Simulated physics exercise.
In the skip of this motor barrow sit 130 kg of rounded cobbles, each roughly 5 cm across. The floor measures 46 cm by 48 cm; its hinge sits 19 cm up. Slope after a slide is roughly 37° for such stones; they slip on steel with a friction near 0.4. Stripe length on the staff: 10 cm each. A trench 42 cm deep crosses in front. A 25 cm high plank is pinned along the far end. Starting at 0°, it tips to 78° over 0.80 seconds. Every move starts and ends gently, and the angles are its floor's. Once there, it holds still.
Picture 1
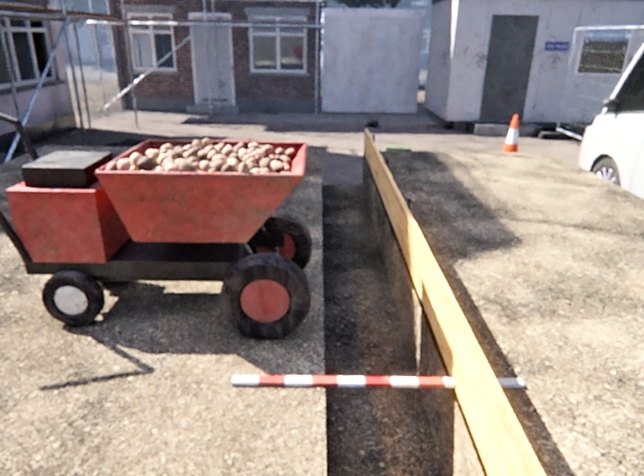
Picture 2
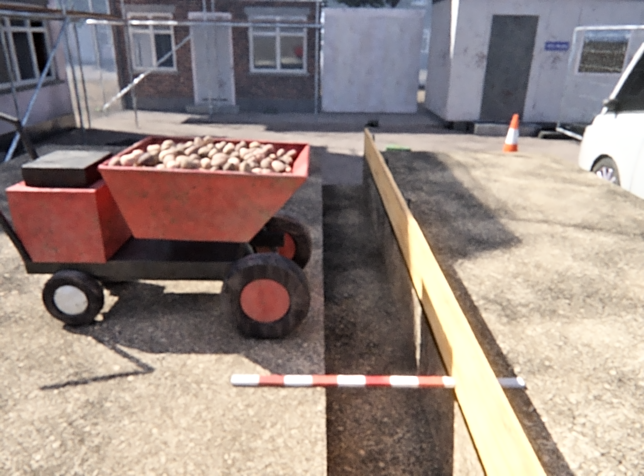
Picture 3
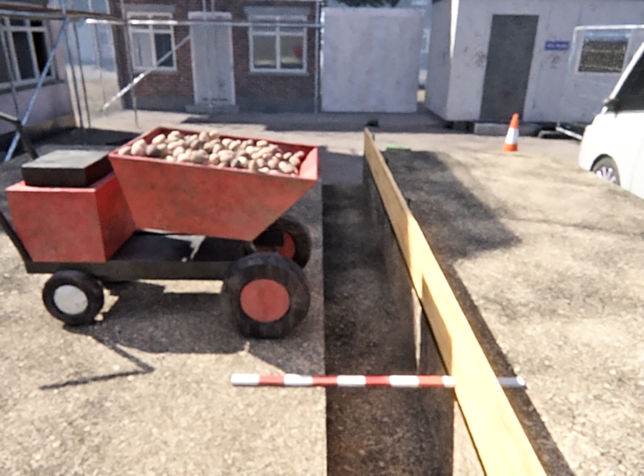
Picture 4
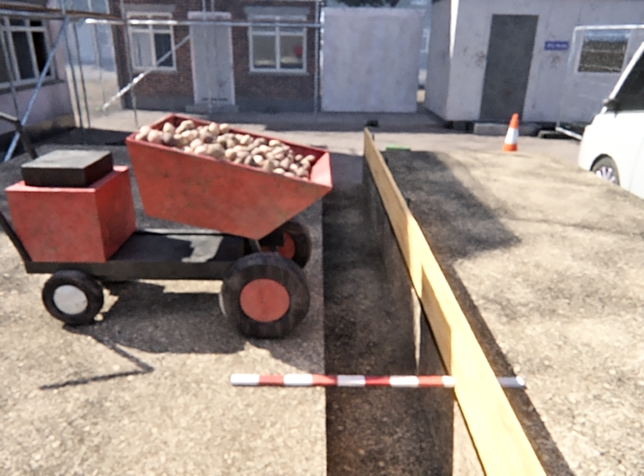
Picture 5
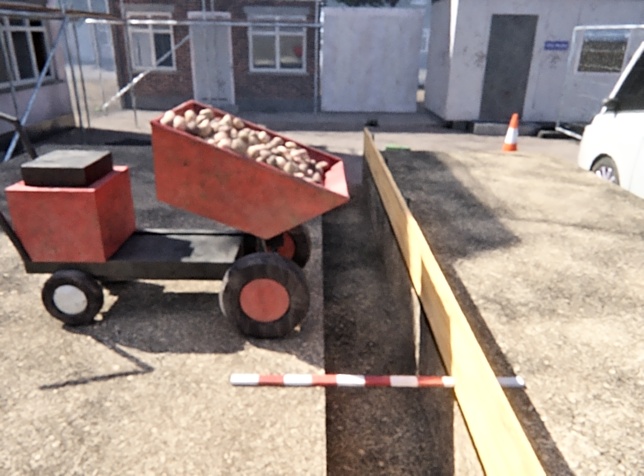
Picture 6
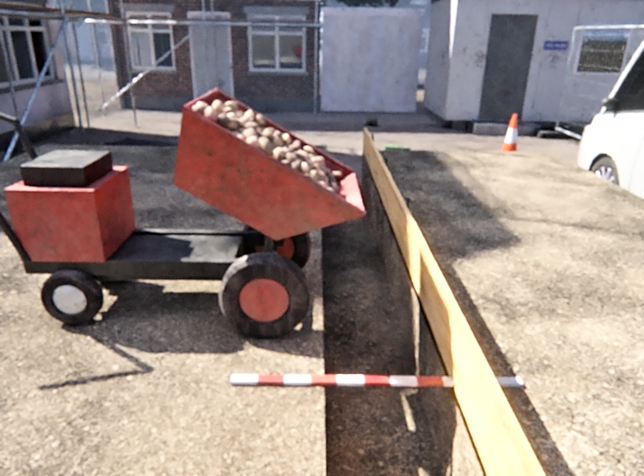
To begin with, a red motor barrow with black wheels stands beside a trench edged by a long wooden plank, its skip level and heaped with rounded stones. The skip tilts slightly toward the right, then steepens steadily, its back rising and its lip reaching over the trench while the stones stay inside.
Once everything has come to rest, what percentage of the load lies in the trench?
82 %.
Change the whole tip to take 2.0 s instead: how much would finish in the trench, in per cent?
I'd put it at some 95 in a hundred.
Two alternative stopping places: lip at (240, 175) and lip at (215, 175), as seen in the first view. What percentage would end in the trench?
Roughly 100 percent for the first, and 100 percent for the second.
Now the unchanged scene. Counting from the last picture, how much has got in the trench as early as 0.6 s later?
Close to 35 per cent at that time.
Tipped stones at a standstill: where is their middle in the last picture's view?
Their middle ends up near (392, 364).
Then, 0.3 s after the last picture the floor is at 66°, 100 % in the skip; the foremost stones are at (401, 247).
Then, 0.6 s after the last picture the floor is at 78°, 57 % in the skip, 33 % in the trench, 10 % past the trench; the foremost stones are at (495, 292).
Then, 0.9 s after the last picture the floor is at 78°, 19 % in the skip, 63 % in the trench, 18 % past the trench; the foremost stones are at (632, 319).
Then, 2.9 s after the last picture the floor is at 78°, 0 % in the skip, 82 % in the trench, 18 % past the trench; the foremost stones are past the picture's edge.
